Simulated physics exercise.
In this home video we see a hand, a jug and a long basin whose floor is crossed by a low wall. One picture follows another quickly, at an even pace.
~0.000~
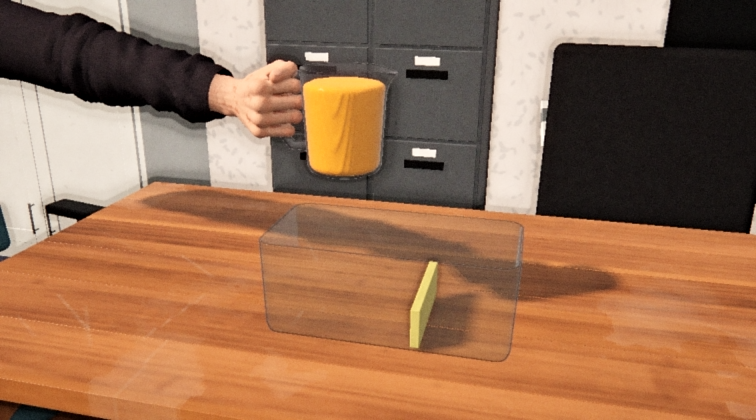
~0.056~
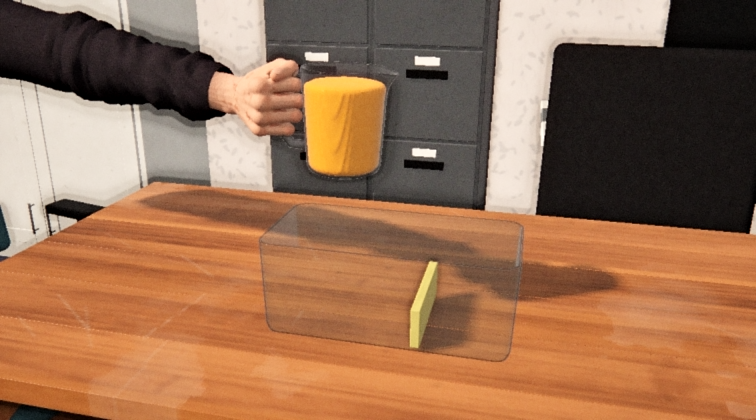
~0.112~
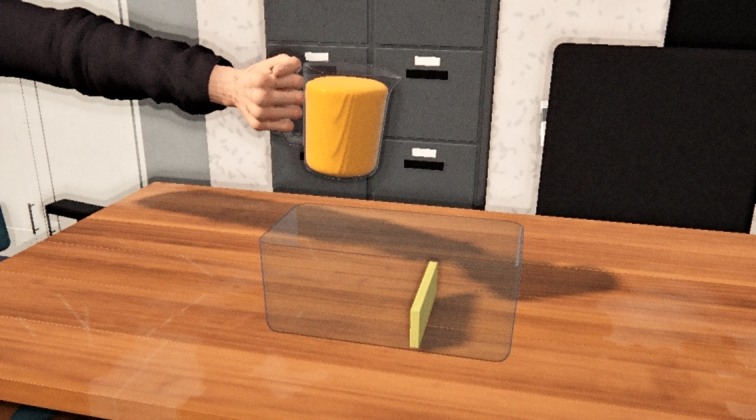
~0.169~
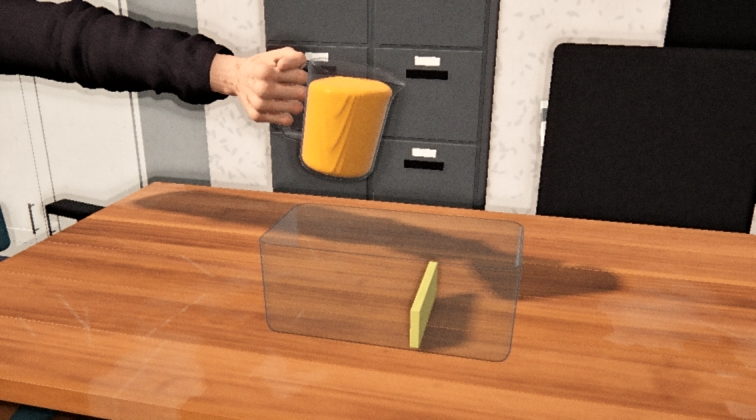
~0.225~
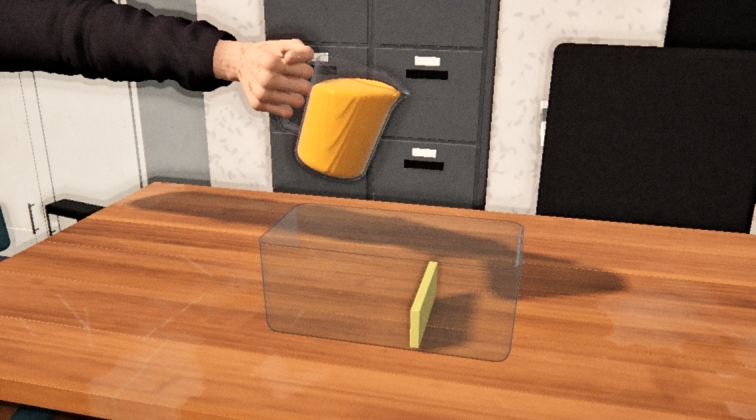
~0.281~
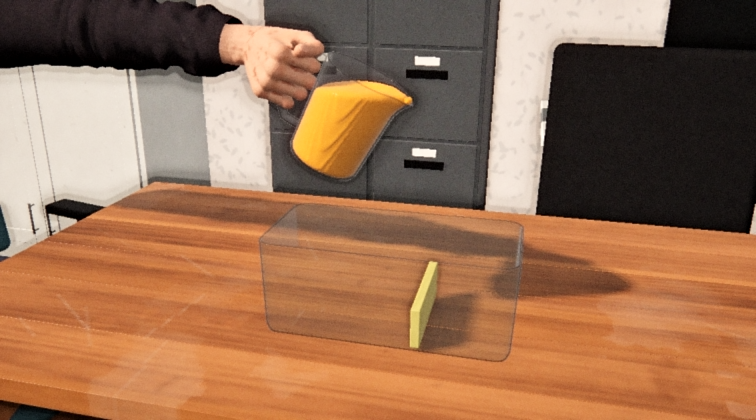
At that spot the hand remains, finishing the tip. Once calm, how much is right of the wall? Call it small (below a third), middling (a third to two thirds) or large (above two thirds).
Large.
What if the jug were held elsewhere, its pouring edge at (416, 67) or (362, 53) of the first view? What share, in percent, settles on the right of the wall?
70 %, then 65 %.
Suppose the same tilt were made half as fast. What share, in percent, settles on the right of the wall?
I'd say roughly 95 in every hundred ends up there.
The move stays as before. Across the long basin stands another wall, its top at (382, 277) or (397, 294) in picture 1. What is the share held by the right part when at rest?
About 95 per cent on the first try, and 90 per cent on the second.
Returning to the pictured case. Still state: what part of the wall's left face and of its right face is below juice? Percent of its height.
Some 0 per cent left and 80 right.
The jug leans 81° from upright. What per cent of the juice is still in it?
70 in a hundred.
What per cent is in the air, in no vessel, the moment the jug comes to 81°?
Estimate: Some 20 per cent.
A moment on, the jug is tipped on its side and 69 per cent is still to pour, 0 is left of the wall and 10 right of it.
Next, the jug is tipped on its side and 28 per cent is still to pour, 1 is left of the wall and 51 right of it.
Then the jug is tipped on its side and 8 per cent is still to pour, 3 is left of the wall and 81 right of it.
Later the jug is tipped on its side and 2 per cent is still to pour, 5 is left of the wall and 90 right of it.
In the end 6 per cent lies left of the wall, 92 right of it and 2 outside.
